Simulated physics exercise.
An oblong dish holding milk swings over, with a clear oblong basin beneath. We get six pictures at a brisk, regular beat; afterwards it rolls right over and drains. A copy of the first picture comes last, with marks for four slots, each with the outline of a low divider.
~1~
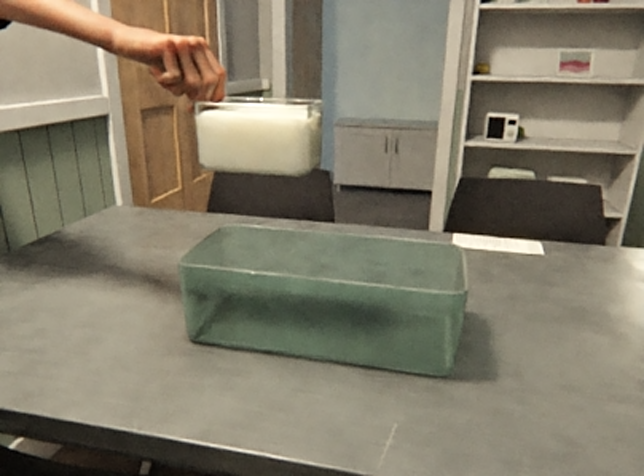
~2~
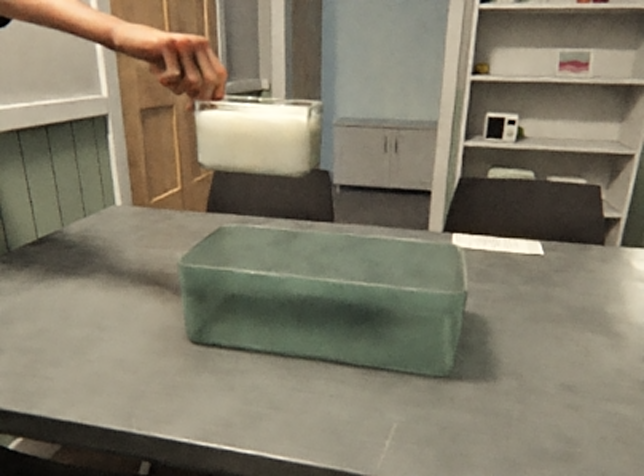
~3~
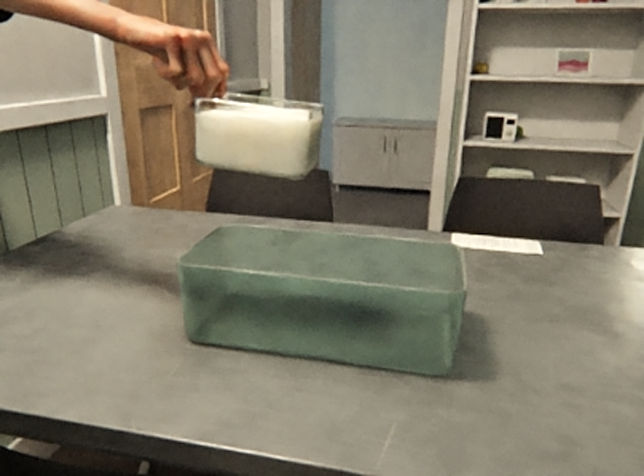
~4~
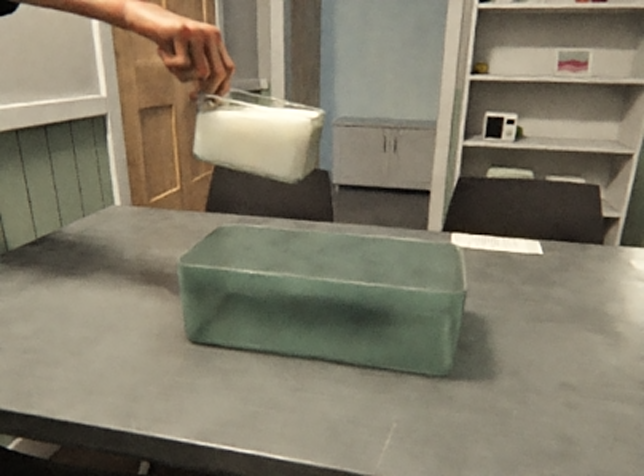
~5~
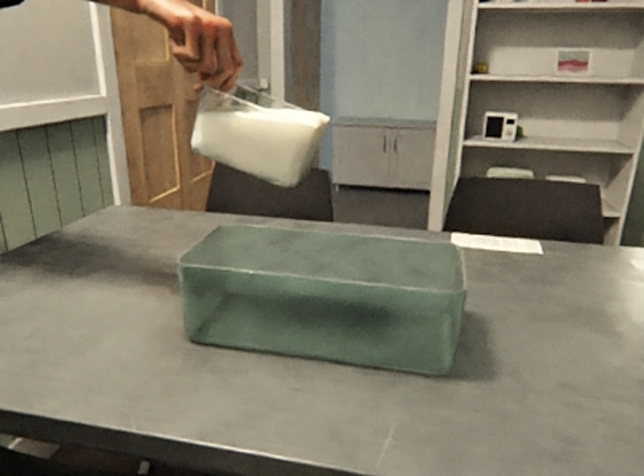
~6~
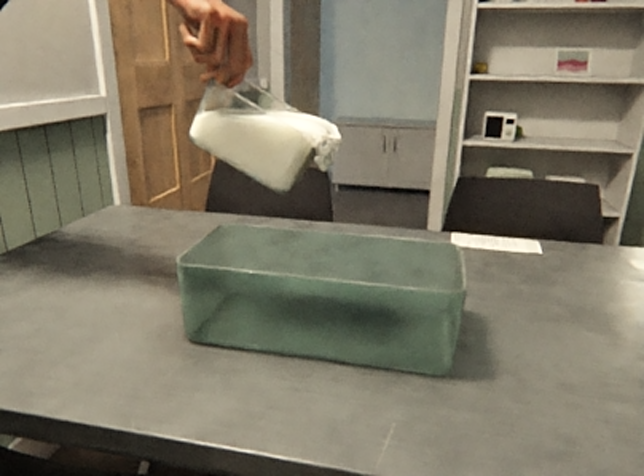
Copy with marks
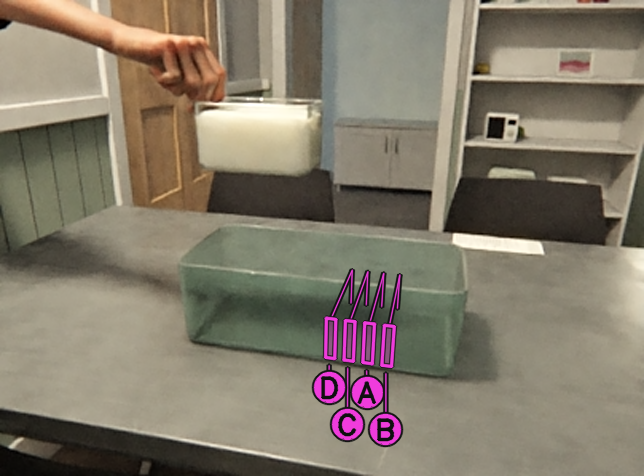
To begin with, a hand at the upper left holds a clear oblong dish of milk level above a larger, clear greenish basin on a grey table. The hand gradually tilts the dish down to the right, and milk slips just over its lower right lip while the basin stays still.
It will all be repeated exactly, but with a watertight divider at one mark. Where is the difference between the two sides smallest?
It is A.
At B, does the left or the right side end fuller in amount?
More ends on the left.
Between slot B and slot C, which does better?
Here it is slot C.
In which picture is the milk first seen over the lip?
Picture 5.
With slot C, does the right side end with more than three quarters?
No, it does not.
In magenta, A at (366, 370); B at (385, 373); C at (347, 367); D at (329, 365).
With A, about 51 % ends left of the wall and 48 % right of it.
With B, about 88 % ends left of the wall and 11 % right of it.
With C, about 32 % ends left of the wall and 67 % right of it.
With D, about 24 % ends left of the wall and 75 % right of it.
